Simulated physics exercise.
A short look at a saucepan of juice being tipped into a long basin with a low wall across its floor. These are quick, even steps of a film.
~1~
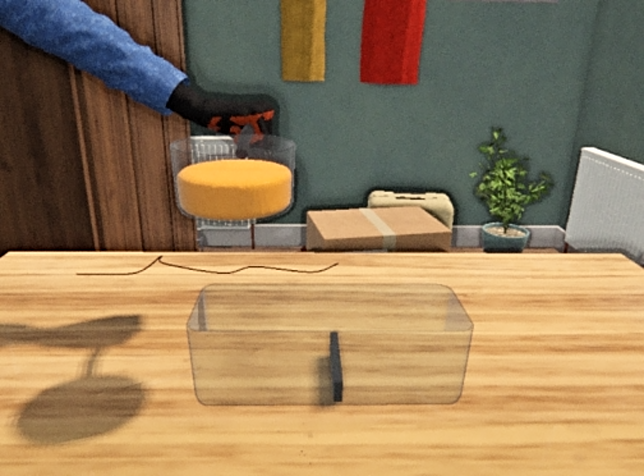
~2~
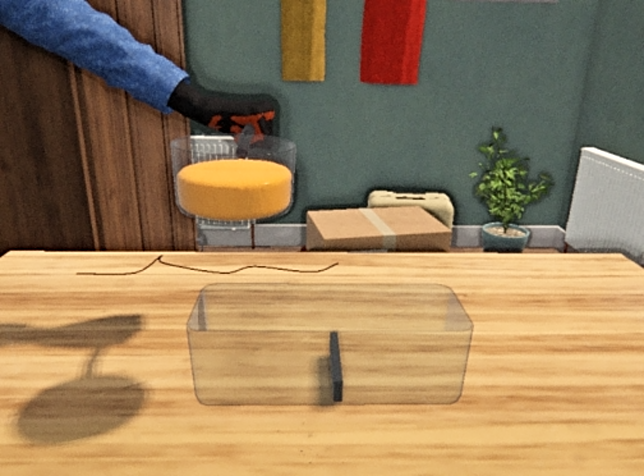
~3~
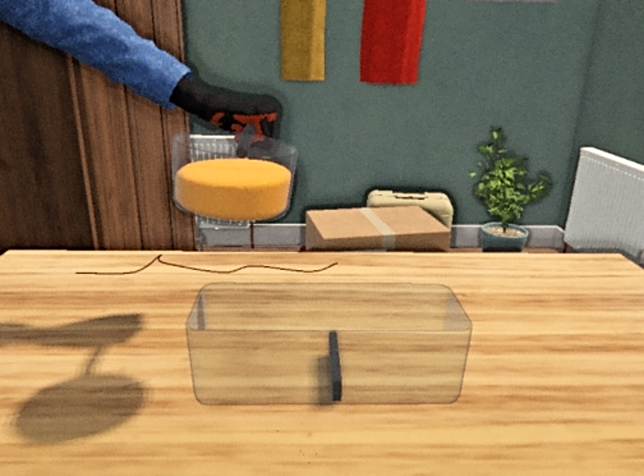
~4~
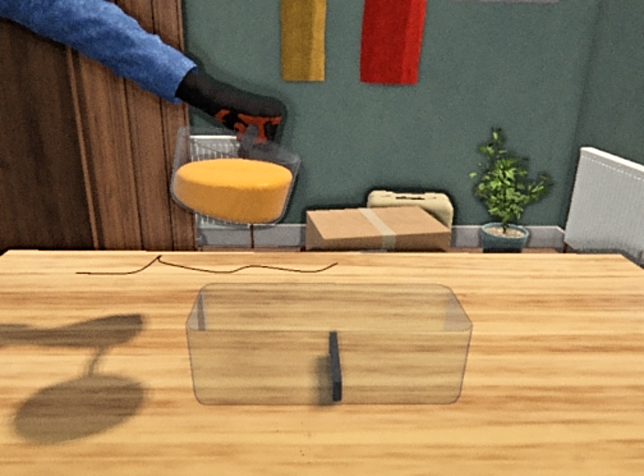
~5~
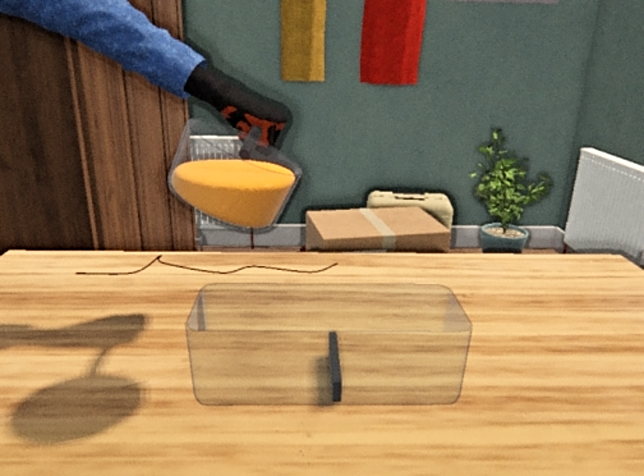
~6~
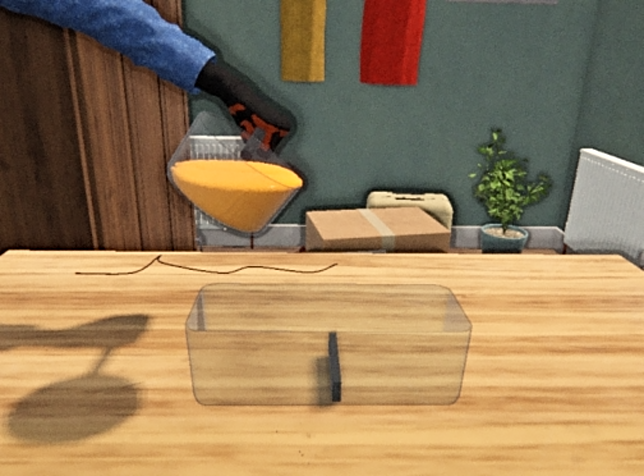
A black-gloved hand held a clear pan of orange juice above a wooden table, level at first, then tilted it steadily to the right over a long see-through basin with a low dark wall inside.
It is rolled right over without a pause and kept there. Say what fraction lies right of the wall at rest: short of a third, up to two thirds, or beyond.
The share right of the wall is from a third to two thirds.
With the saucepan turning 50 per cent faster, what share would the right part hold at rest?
It comes to 50 per cent or so.
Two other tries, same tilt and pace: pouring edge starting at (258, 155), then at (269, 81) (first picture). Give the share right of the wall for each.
Roughly 5 per cent, and 40 per cent.
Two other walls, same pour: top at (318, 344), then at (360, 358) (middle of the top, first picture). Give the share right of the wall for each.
Near 85 % and 15 %.
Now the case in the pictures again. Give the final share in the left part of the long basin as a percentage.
Some 45 per cent.
A moment on, the tilt is 84° and 43 per cent is still to pour, 3 is left of the wall and 13 right of it.
Next, the tilt is 95° and 14 per cent is still to pour, 20 is left of the wall and 52 right of it.
Then the tilt is 95° and 4 per cent is still to pour, 36 is left of the wall and 56 right of it.
Later the tilt is 95° and 1 per cent is still to pour, 42 is left of the wall and 55 right of it.
At rest 44 per cent lies left of the wall, 55 right of it and 1 outside.
